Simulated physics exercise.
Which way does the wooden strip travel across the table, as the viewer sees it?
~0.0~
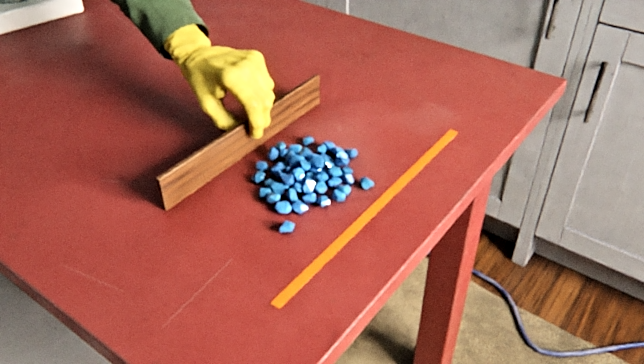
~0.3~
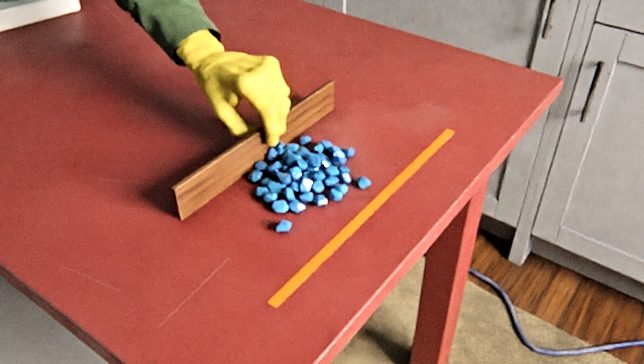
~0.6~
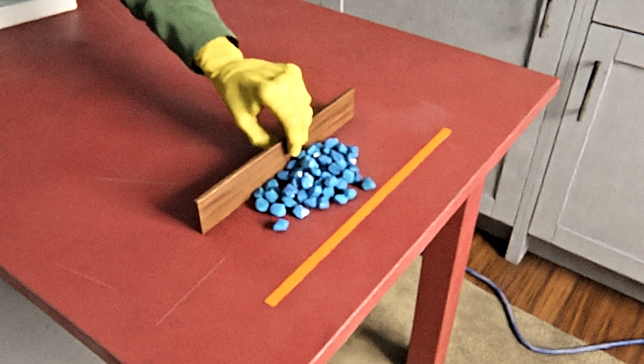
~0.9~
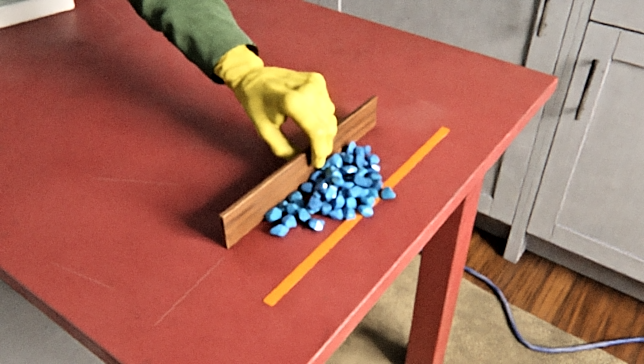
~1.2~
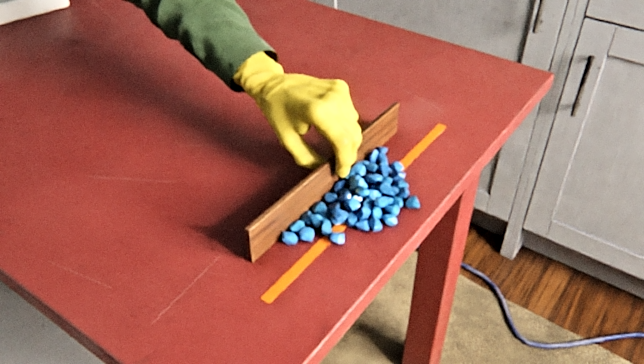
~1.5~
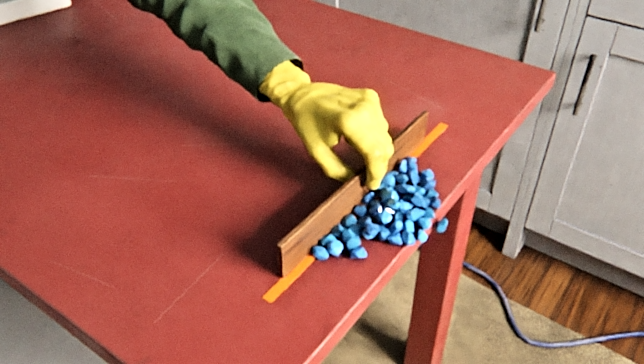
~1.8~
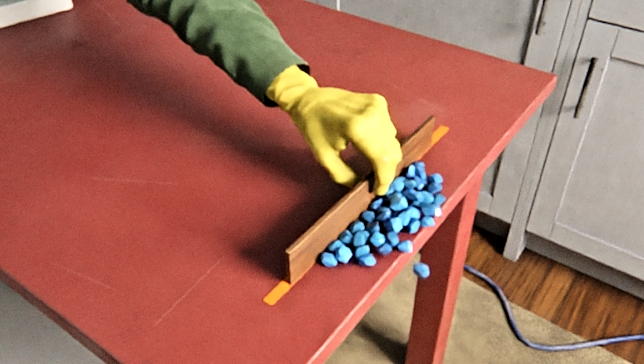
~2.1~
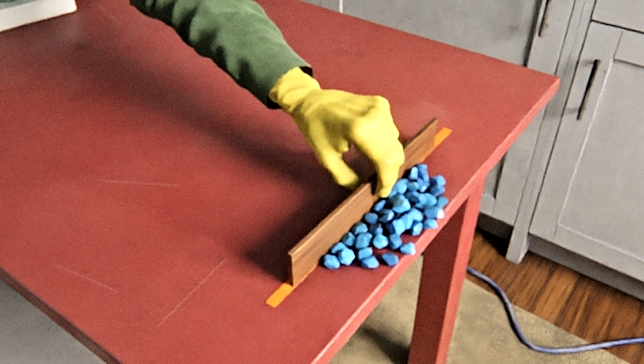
The wooden strip moves to the right, pushed along by the gloved hand.
A gloved hand pushes blue stones with a wooden strip to orange tape, and few fall.
